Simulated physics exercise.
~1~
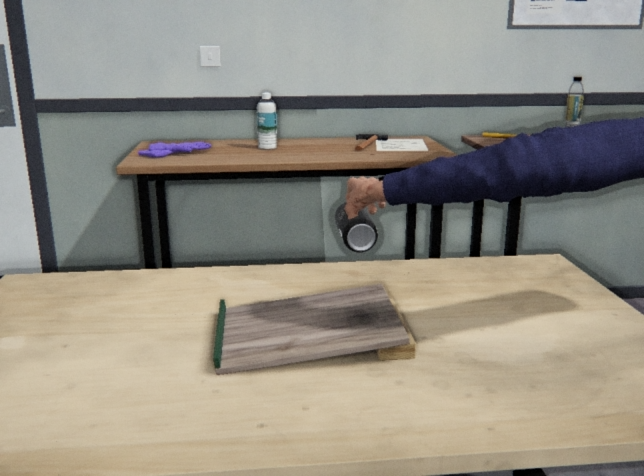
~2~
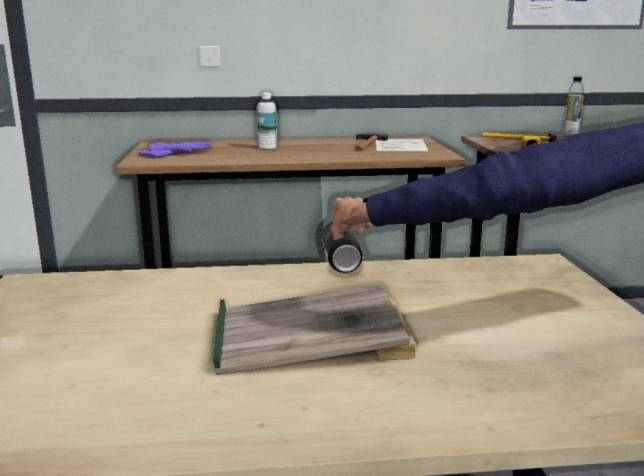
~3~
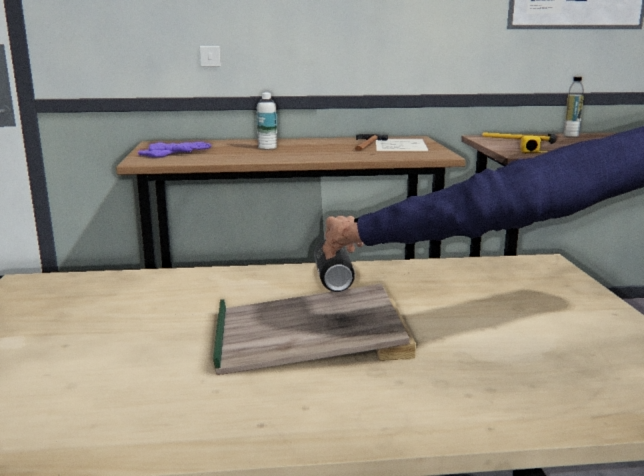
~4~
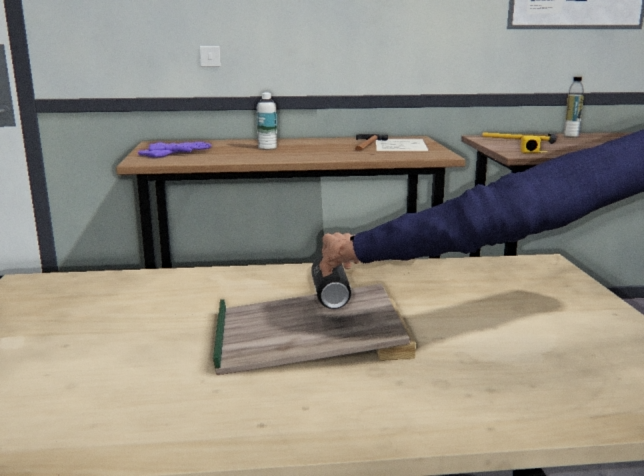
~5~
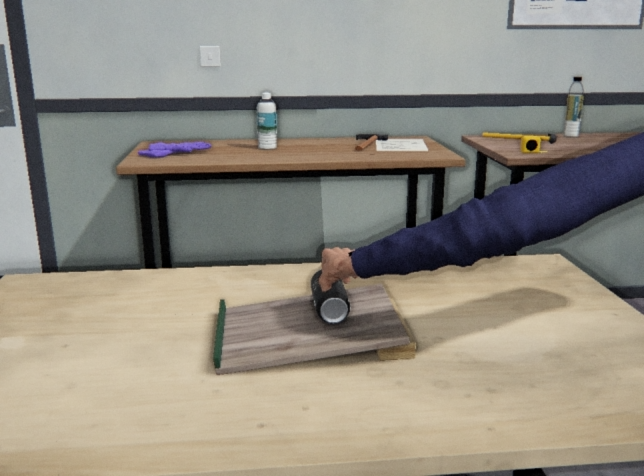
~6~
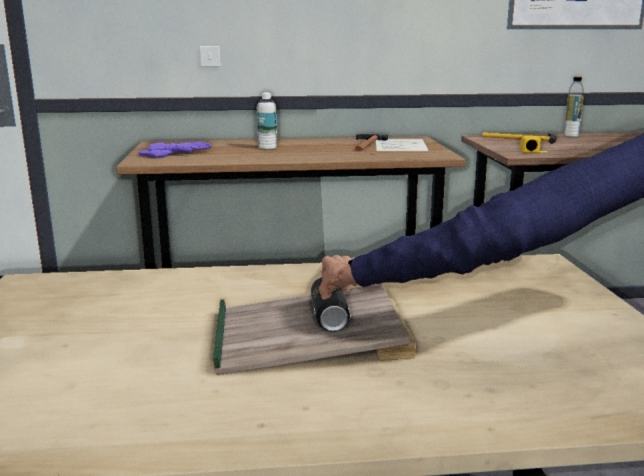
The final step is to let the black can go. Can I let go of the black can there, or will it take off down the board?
It will move down the board.
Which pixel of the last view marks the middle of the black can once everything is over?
End point in the final view: About (236, 318).
Then, 0.60 s later than the last frame, black can moved about its own width near (289, 309).
Then, 0.80 s later than the last frame, black can moved well along near (250, 315).
When it is over, moved from the start, black can. End places, in pixels of the last picture, black can near (236, 318). The black can goes downhill.
